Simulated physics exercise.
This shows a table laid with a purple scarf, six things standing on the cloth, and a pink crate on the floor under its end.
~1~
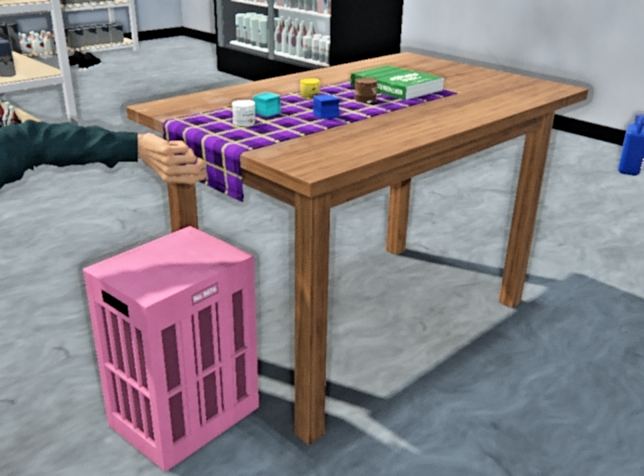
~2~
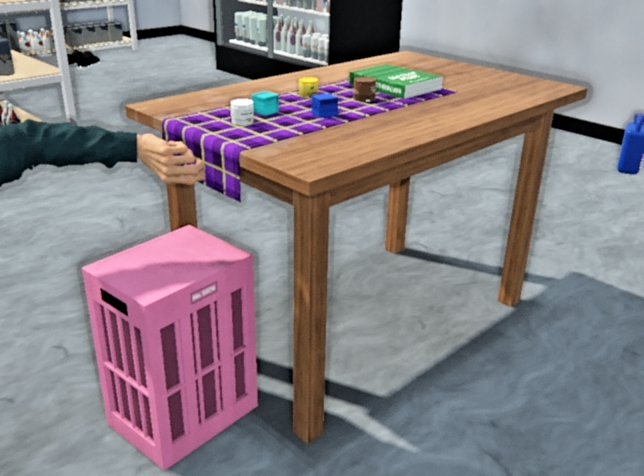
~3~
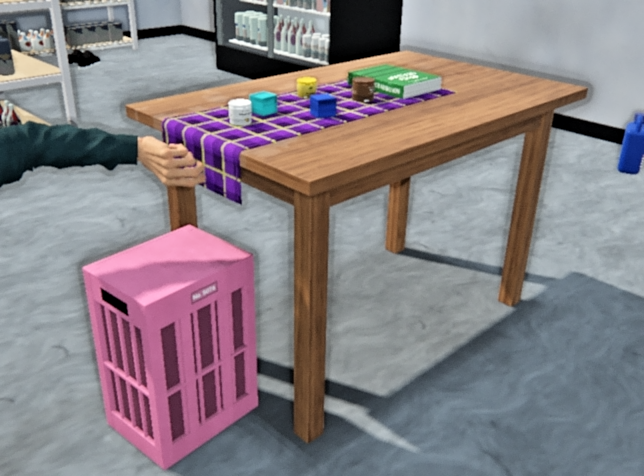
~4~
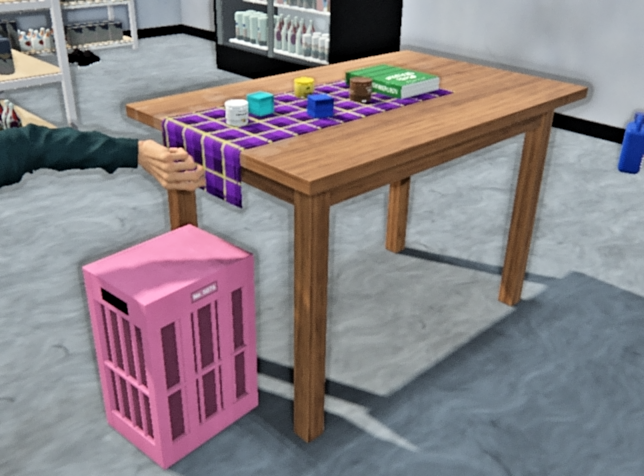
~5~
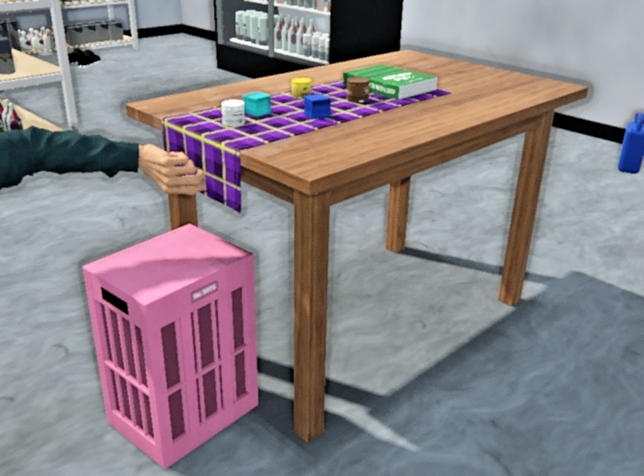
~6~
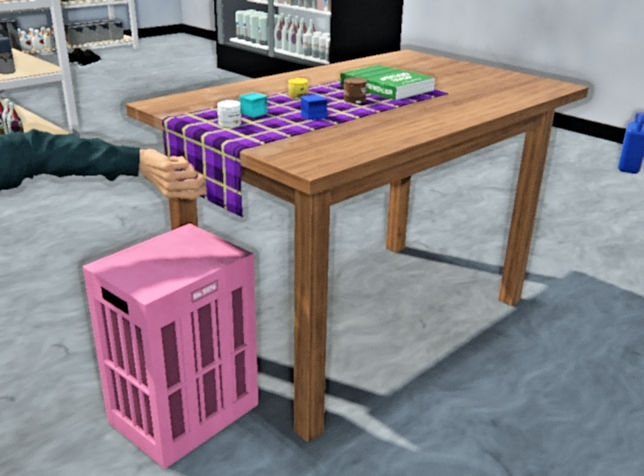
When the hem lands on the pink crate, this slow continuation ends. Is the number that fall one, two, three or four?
It is one.
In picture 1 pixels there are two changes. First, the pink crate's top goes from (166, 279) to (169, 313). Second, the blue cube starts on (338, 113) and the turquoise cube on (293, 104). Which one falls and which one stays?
As for the blue cube, it stays in place; as for the turquoise cube, it stays in place.
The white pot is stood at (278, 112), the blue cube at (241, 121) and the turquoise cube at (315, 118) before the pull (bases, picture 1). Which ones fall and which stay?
Note - white pot retained, blue cube lost, turquoise cube retained.
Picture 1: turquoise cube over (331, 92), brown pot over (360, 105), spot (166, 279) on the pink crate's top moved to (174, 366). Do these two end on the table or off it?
Result - the turquoise cube stays put, and the brown pot stays put.
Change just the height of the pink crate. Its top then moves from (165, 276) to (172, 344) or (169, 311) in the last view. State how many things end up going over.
Numbers: 3; 2.
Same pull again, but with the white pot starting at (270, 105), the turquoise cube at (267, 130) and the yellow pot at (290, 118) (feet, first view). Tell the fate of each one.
First the white pot: It is still up there. Next the turquoise cube: It ends off the top. Last the yellow pot: It is still up there.
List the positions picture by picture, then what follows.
Hem (243, 202); white pot (244, 103); turquoise cube (267, 95); blue cube (326, 97); yellow pot (310, 81); brown pot (367, 80); top of the crate (166, 279), in the first picture.
Hem (241, 202); white pot (242, 102), in the second picture.
Hem (242, 204); turquoise cube (263, 94), in the third picture.
Hem (242, 208); blue cube (320, 97); top of the crate (165, 277), in the fourth picture.
Hem (241, 213); yellow pot (301, 80), in the fifth picture.
Hem (243, 217); white pot (229, 104); turquoise cube (253, 96); blue cube (314, 98); yellow pot (298, 81); brown pot (356, 80), in the sixth picture.
Soon after, hem near (203, 212); all still up.
Then, hem near (204, 233); all still up.
Further on, hem on the crate; white pot gone.
At rest, hem on the crate; white pot gone. The count of fallen things is one.
